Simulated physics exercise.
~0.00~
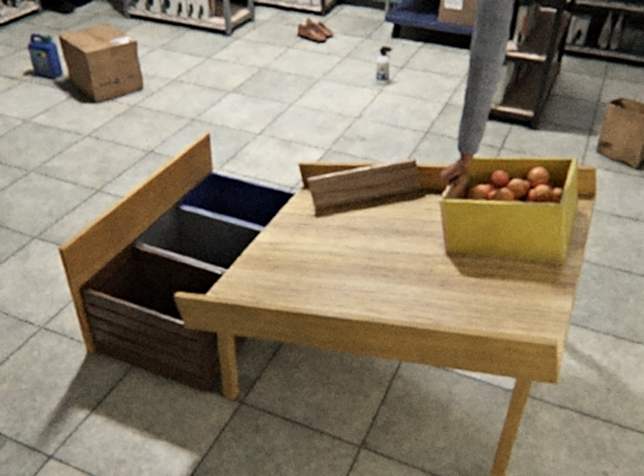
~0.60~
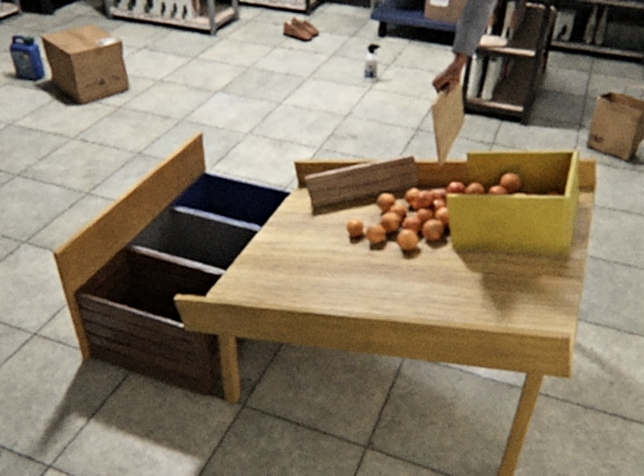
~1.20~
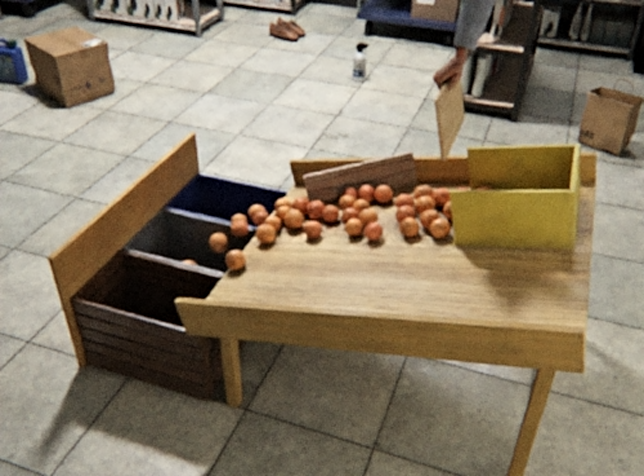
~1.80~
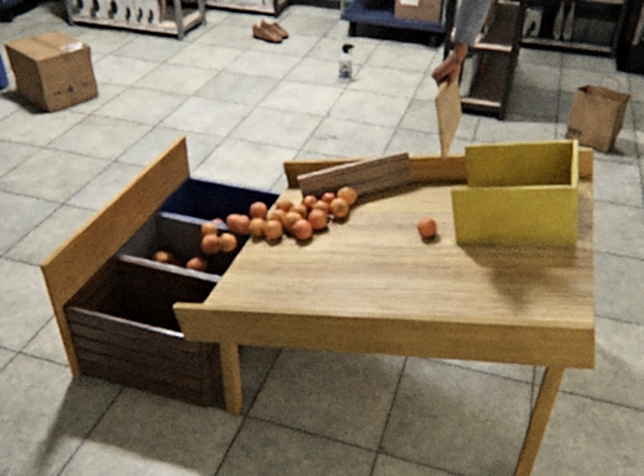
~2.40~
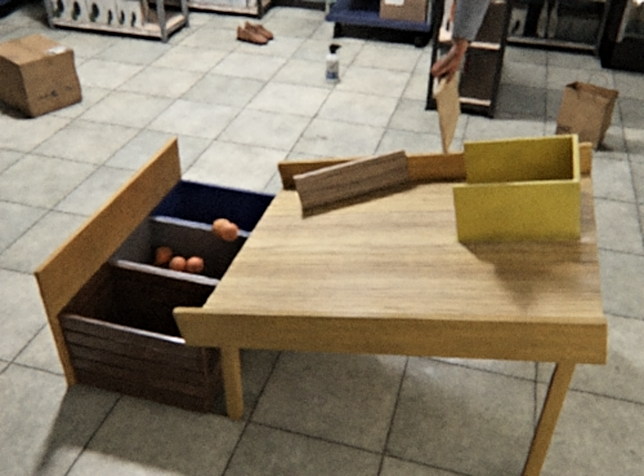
Oranges spill from a yellow pen as a hand lifts its gate, rolling into the bins.
